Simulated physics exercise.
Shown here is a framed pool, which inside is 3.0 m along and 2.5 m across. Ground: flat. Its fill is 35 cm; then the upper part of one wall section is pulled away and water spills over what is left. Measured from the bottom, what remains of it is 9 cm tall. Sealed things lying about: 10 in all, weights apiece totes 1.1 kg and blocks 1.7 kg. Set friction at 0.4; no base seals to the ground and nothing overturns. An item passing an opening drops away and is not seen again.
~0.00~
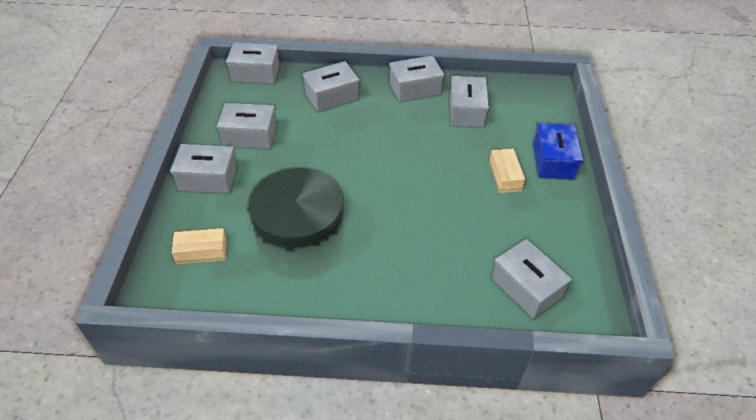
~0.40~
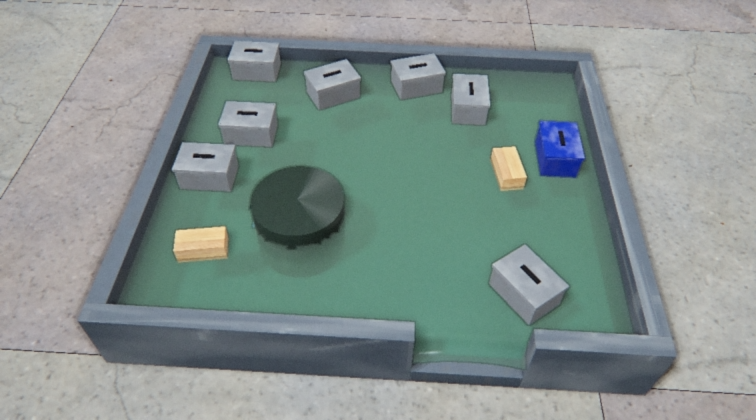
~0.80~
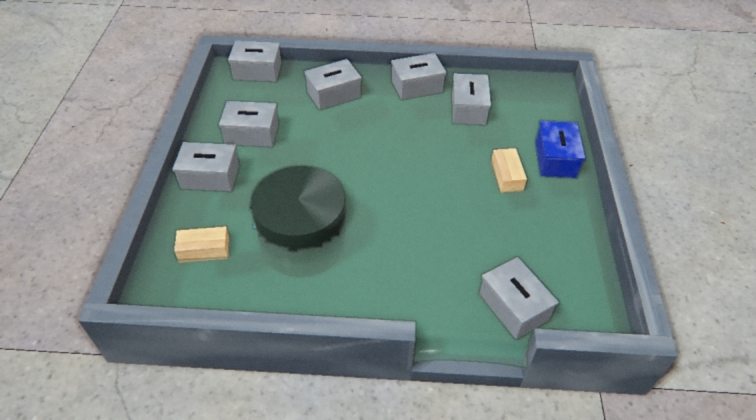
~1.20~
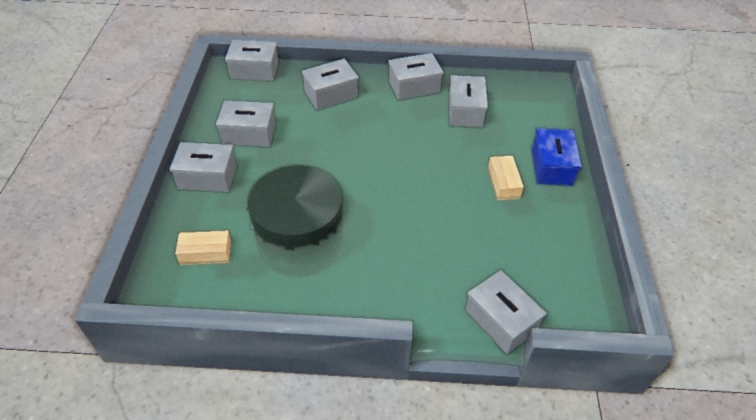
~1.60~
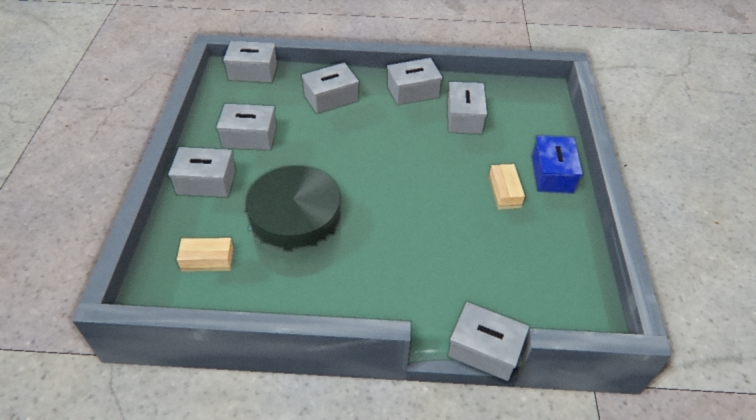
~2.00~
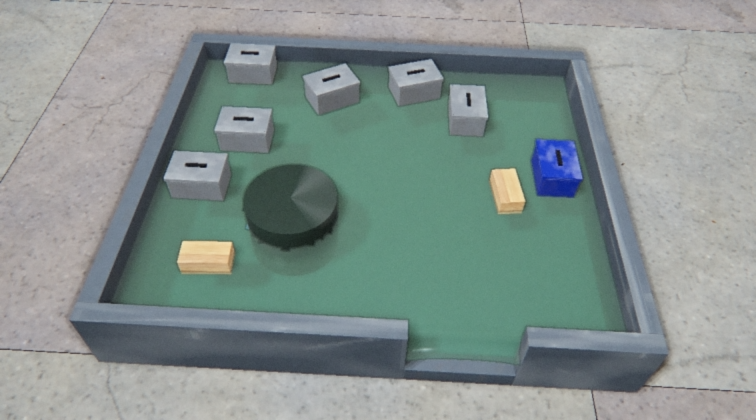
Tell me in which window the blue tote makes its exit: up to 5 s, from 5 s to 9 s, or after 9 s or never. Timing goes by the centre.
It departs after the later point or stays.
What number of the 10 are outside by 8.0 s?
1 of them.
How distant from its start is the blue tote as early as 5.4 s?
Displacement near 40 cm.
After 2.8 s the blue tote is near (560, 163), 0.2 m from its start, afloat; 1 of 10 are out; 9 afloat.
After 5.4 s the blue tote is near (562, 192), 0.4 m from its start, afloat; 1 of 10 are out; 9 afloat.
After 8.0 s the blue tote is near (566, 220), 0.7 m from its start, afloat; 1 of 10 are out; 9 afloat.
After 12.0 s the blue tote is near (565, 268), 1.0 m from its start, afloat; 2 of 10 are out; 8 afloat.
